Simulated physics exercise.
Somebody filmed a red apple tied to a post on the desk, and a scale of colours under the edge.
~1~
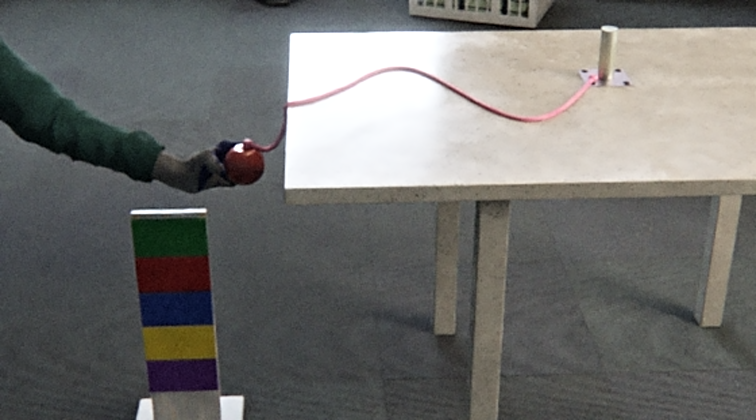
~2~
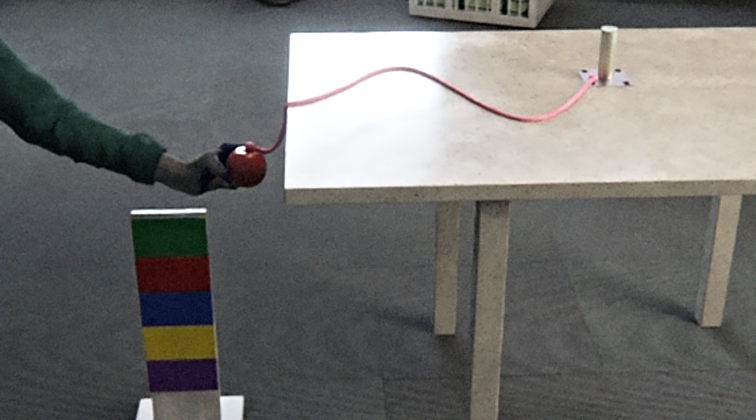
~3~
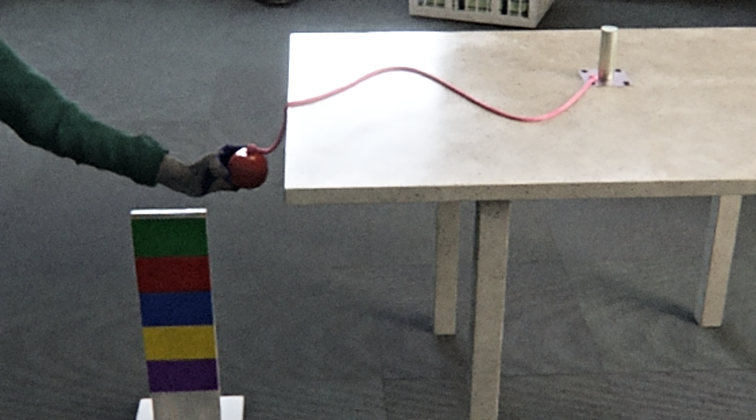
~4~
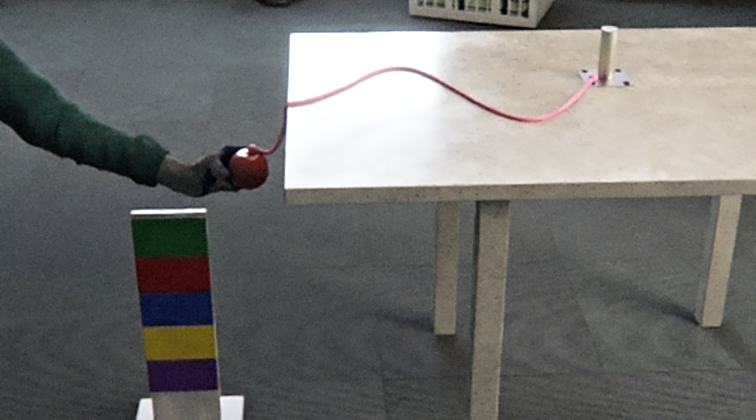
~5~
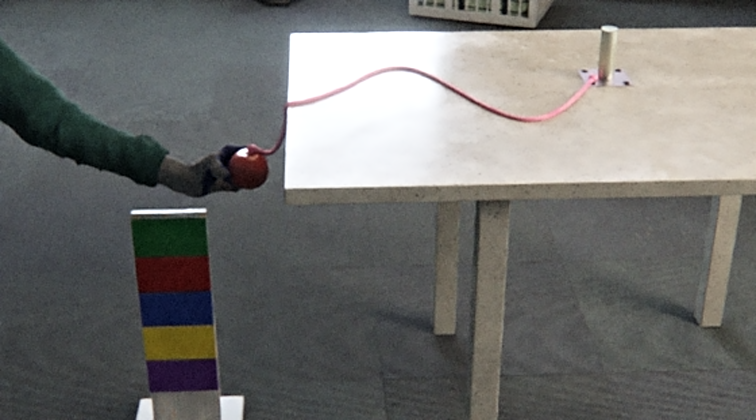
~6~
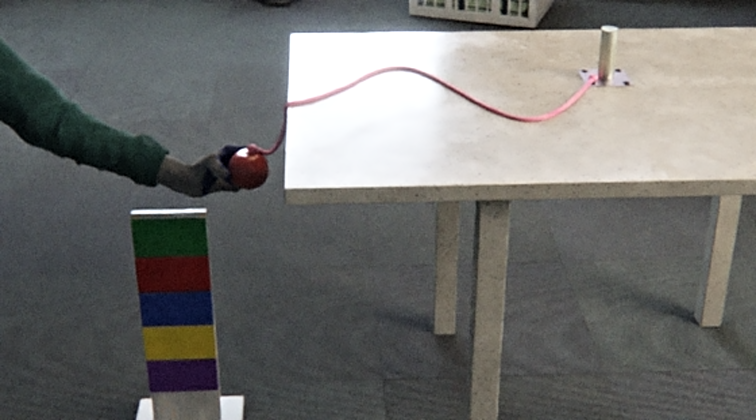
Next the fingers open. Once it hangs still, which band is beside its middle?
Its centre hangs level with the yellow band.
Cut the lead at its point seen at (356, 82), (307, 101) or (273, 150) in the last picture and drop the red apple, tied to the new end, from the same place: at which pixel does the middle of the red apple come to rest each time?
The places are (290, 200), (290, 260) and (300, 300).
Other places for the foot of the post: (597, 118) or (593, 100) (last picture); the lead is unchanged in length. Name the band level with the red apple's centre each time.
It would be purple; purple.
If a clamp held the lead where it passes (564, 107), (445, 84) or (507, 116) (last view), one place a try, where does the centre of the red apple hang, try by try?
Near (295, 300), (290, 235) and (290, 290).
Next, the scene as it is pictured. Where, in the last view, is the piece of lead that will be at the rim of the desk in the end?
At (410, 69), roughly.
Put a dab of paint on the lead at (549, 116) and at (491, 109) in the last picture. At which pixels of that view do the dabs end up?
About (484, 88), and the other about (420, 94).
A little later, apple near (286, 320); level with yellow.
Next, apple near (301, 334); level with yellow.
When it is over, apple near (297, 335); level with yellow. Its middle rests at the yellow band.
